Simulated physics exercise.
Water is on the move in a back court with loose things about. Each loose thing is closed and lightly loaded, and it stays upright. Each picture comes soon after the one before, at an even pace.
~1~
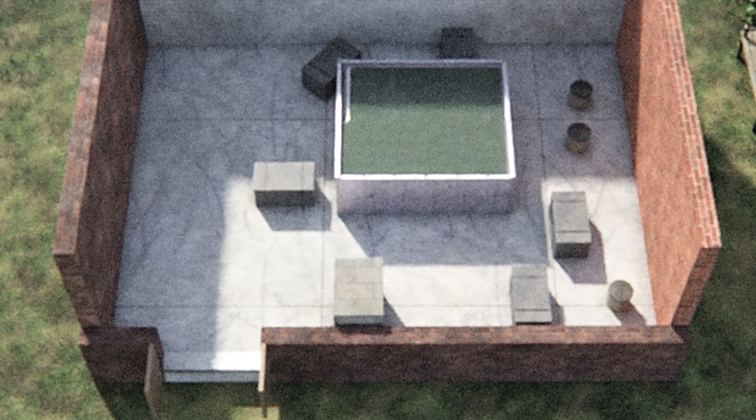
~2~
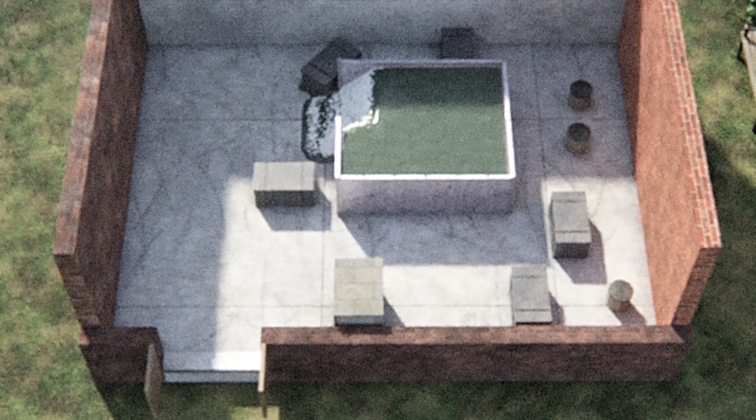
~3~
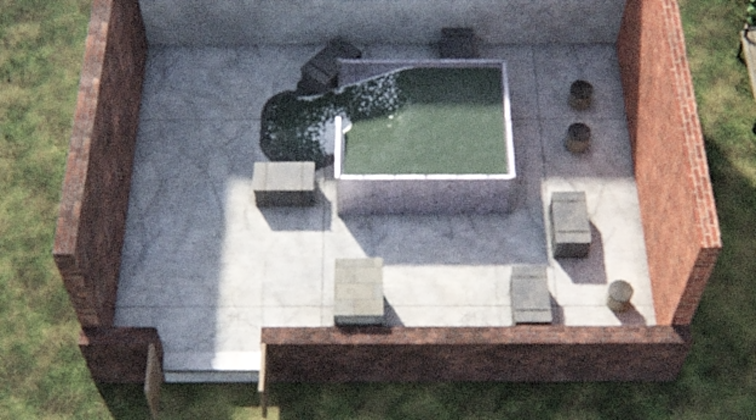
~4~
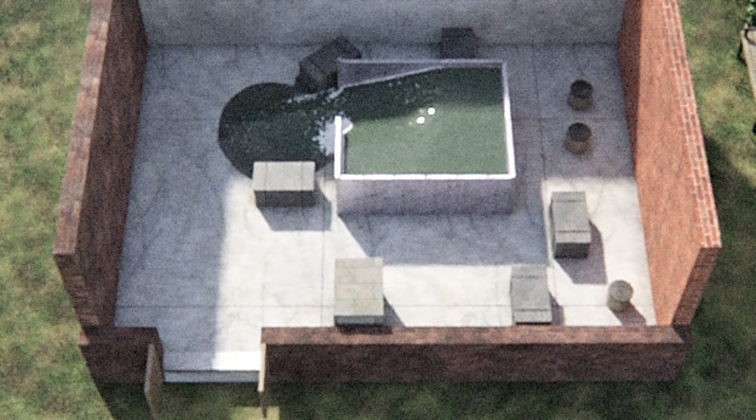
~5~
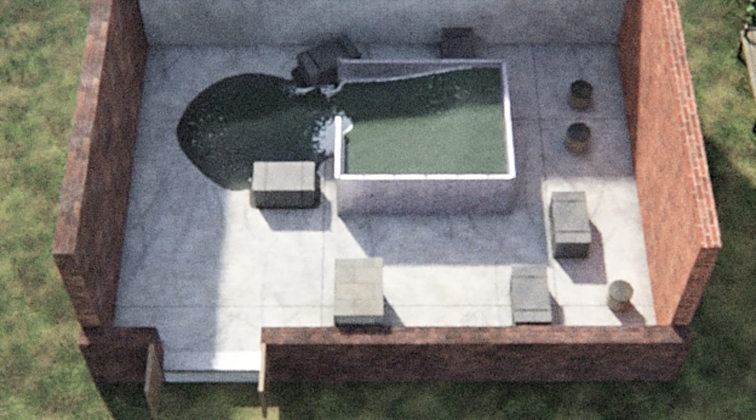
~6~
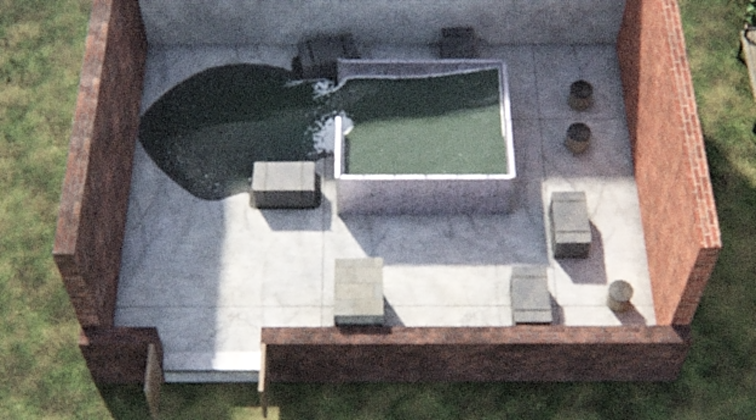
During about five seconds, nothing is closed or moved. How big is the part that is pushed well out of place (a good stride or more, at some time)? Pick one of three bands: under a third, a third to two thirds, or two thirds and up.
Under a third.
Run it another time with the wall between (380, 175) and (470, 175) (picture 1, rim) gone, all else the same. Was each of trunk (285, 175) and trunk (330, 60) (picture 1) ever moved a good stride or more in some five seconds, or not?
In order: Stopped short of it and stopped short of it.
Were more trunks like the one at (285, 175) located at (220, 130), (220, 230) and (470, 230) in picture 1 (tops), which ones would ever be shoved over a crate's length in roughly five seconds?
Copy one: Slides well clear; copy two: Slides well clear; copy three: Barely shifts.
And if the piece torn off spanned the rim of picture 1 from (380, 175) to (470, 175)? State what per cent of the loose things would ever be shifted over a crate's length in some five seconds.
About 60 %.
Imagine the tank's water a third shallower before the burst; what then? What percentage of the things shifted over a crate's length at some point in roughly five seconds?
Share displaced: Approx. 0 percent.
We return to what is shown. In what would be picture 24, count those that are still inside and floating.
Number: 0.
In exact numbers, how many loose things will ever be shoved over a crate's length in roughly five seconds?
The count is 1.
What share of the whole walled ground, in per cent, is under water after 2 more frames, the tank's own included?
Some 35 per cent.
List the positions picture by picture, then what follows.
The first frame shows a trunk at (331, 60) rests on the ground; a pail at (621, 290), on the bottom; 0 of 8 have shifted.
The second frame shows a trunk at (331, 60), on the bottom; a pail at (621, 290), on the bottom; 0 of 8 have shifted.
The third frame shows a trunk at (331, 60), on the bottom; a pail at (621, 290) rests on the ground; 0 of 8 have shifted.
The fourth frame shows a trunk at (330, 57) rests on the ground, close to its start; a pail at (621, 290), on the bottom; 0 of 8 have shifted.
The fifth frame shows a trunk at (329, 54), on the bottom, close to its start; a pail at (621, 290), on the bottom; 1 of 8 have shifted.
The sixth frame shows a trunk at (327, 50), on the bottom, close to its start; a pail at (621, 290) rests on the ground; 1 of 8 have shifted.
A moment on, 0 of 8 are well off their spots; 0 afloat.
Next, 0 of 8 are well off their spots; 0 afloat.
Later, 0 of 8 are well off their spots; 0 afloat.
In the end, 1 of 8 are well off their spots, and 1 have been at some point; 1 afloat.
